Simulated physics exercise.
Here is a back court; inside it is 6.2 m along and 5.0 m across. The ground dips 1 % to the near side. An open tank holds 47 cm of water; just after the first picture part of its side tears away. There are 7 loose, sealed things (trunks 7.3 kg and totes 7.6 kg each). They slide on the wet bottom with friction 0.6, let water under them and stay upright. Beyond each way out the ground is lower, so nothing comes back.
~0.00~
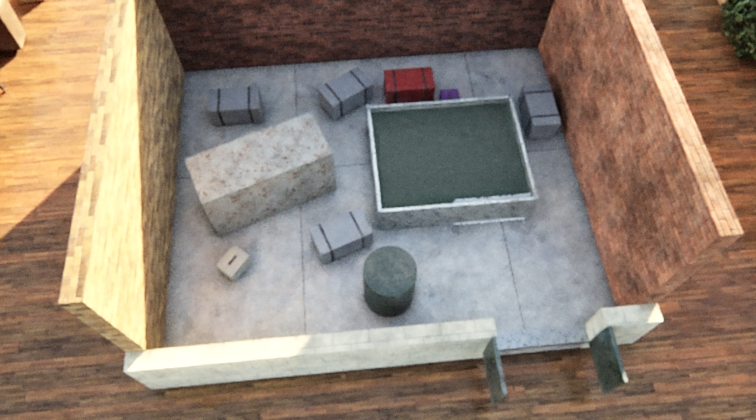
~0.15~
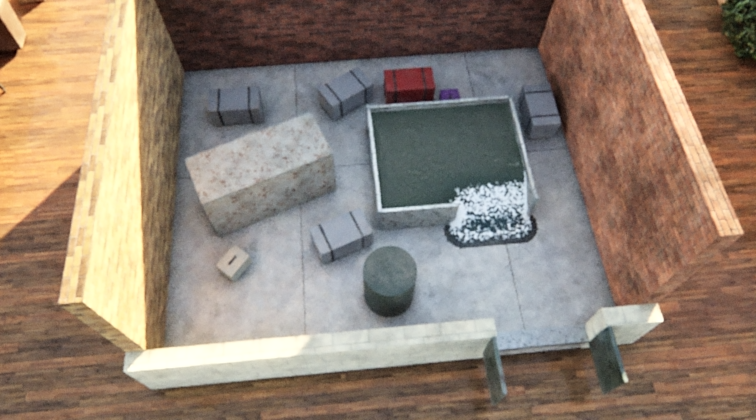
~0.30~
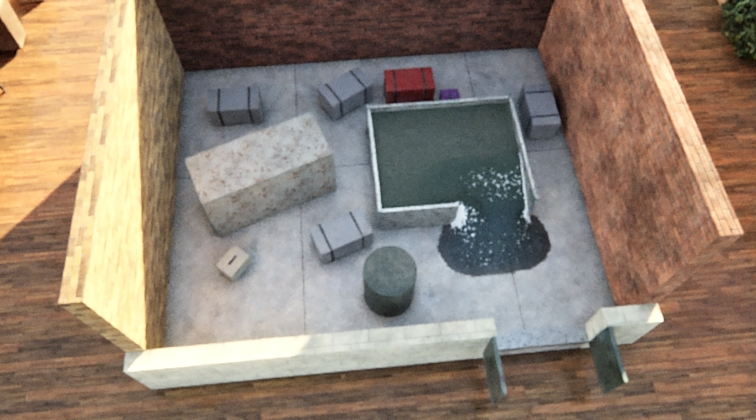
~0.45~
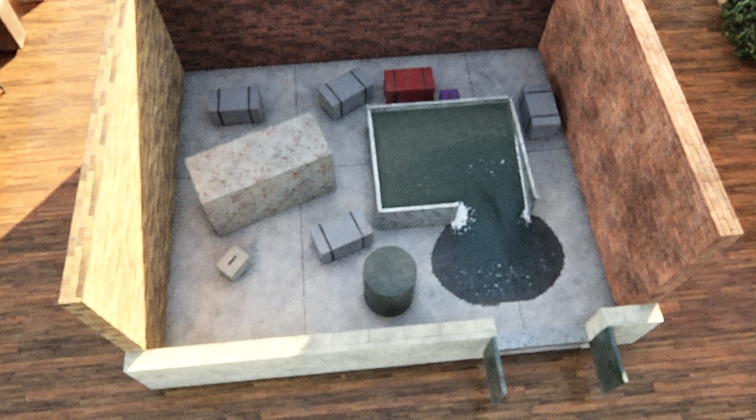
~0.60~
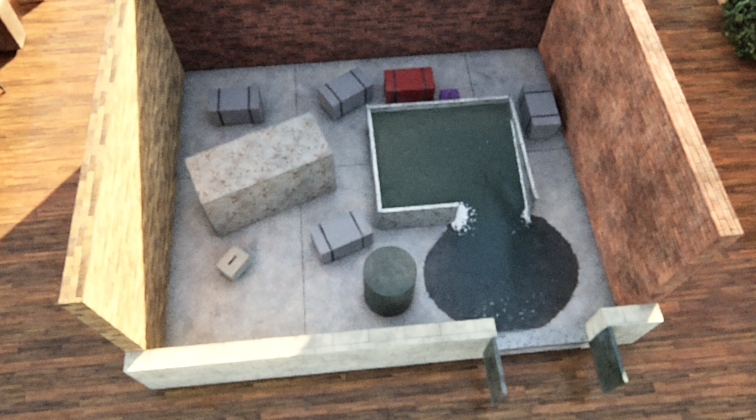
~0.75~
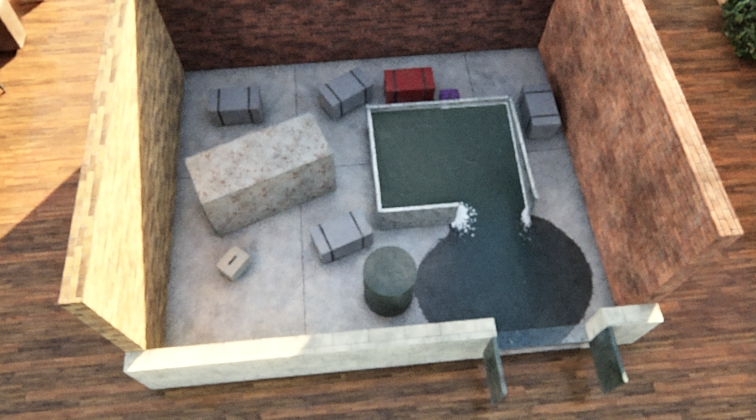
Water burst through a gap in the near side of an open tank in a walled court, foaming at first, then spread toward the low front wall in a widening dark pool while the boxes stayed still.
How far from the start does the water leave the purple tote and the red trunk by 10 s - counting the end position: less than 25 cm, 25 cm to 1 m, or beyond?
The purple tote barely shifts; the red trunk holds its place.
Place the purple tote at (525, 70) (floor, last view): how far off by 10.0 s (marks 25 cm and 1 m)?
It stays put.
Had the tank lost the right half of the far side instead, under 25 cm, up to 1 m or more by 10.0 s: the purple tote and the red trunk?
Then the purple tote travels far, the red trunk travels far.
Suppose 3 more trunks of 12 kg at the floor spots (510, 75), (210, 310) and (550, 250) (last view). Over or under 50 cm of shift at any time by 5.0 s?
In that order: Under, less, more.
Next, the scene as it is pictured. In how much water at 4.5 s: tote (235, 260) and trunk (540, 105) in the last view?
About 2 and 2 cm.
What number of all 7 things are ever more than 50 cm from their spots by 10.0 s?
1 of them.
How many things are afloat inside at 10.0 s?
I count 0.
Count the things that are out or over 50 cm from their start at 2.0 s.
I count 0.
After 2.0 s the purple tote is near (451, 99), 0.0 m from its start, aground; the red trunk is near (409, 79), 0.0 m from its start, aground; 0 of 7 are out; 0 afloat.
After 4.5 s the purple tote is near (451, 99), 0.0 m from its start, aground; the red trunk is near (409, 79), 0.0 m from its start, aground; 0 of 7 are out; 0 afloat.
After 7.0 s the purple tote is near (451, 99), 0.0 m from its start, aground; the red trunk is near (409, 79), 0.0 m from its start, aground; 0 of 7 are out; 1 afloat.
After 10.0 s the purple tote is near (451, 99), 0.0 m from its start, aground; the red trunk is near (409, 79), 0.0 m from its start, aground; 0 of 7 are out; 0 afloat.
